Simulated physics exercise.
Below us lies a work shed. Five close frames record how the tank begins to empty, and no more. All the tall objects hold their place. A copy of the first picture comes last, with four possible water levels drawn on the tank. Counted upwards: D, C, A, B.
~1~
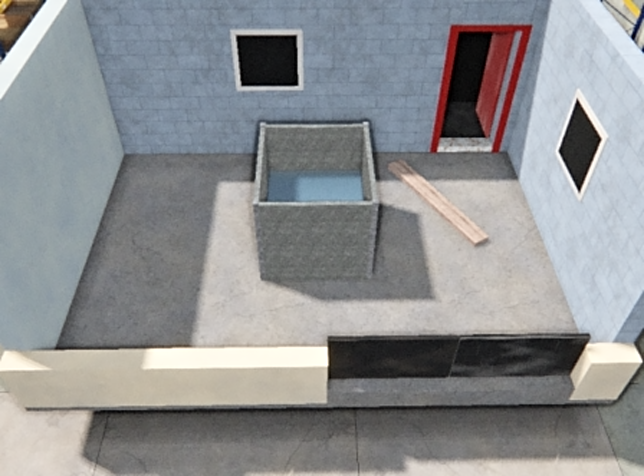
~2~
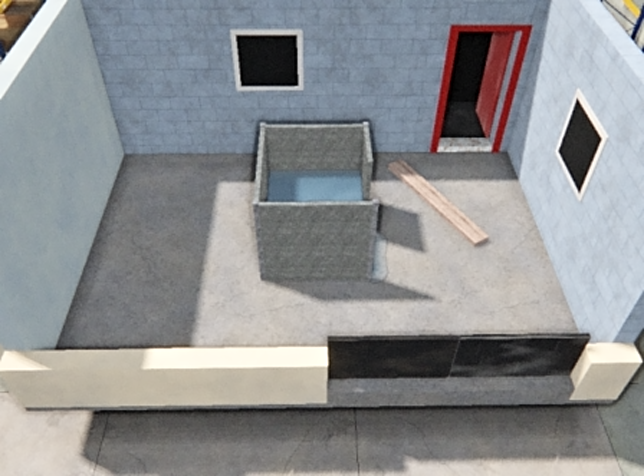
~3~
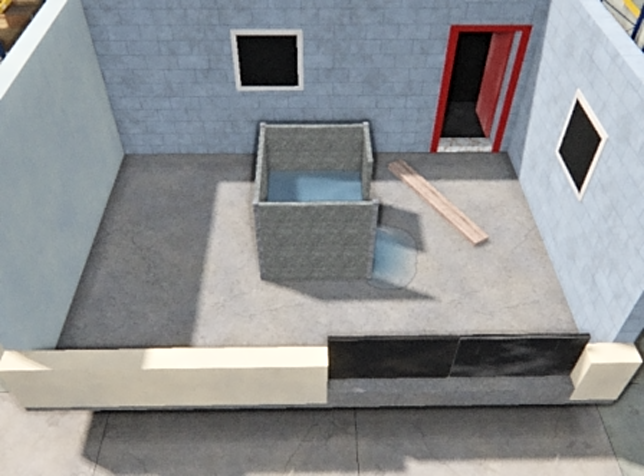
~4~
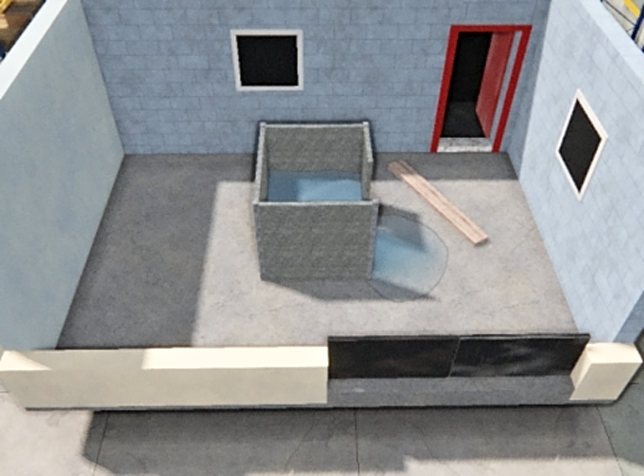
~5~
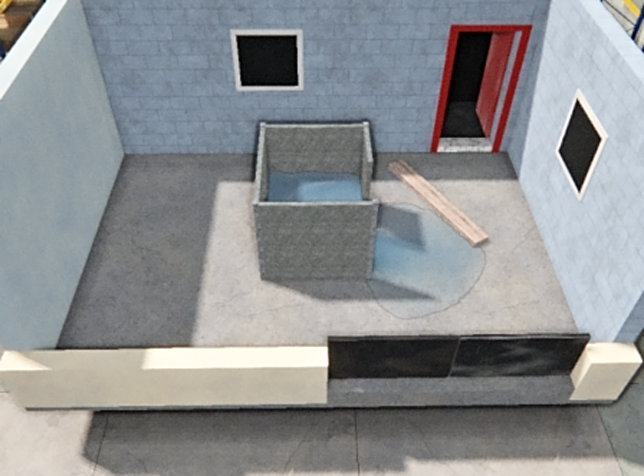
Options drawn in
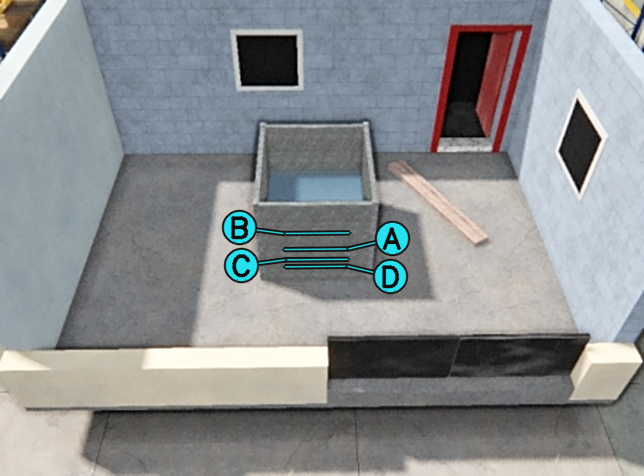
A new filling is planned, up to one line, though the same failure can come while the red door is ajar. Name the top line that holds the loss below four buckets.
The limit is A.
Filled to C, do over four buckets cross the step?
No, that is safe.
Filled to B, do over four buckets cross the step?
Yes, that goes wrong.
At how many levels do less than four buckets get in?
Three of them.
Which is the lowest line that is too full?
That would be B.
On the marked copy, A at (316, 249); B at (316, 233); C at (316, 259); D at (316, 266); from the bottom up D, C, A, B.
With A, a bucket or two gets in.
With B, about 12 bucketfuls get in.
With C, nothing gets over.
With D, nothing gets over.
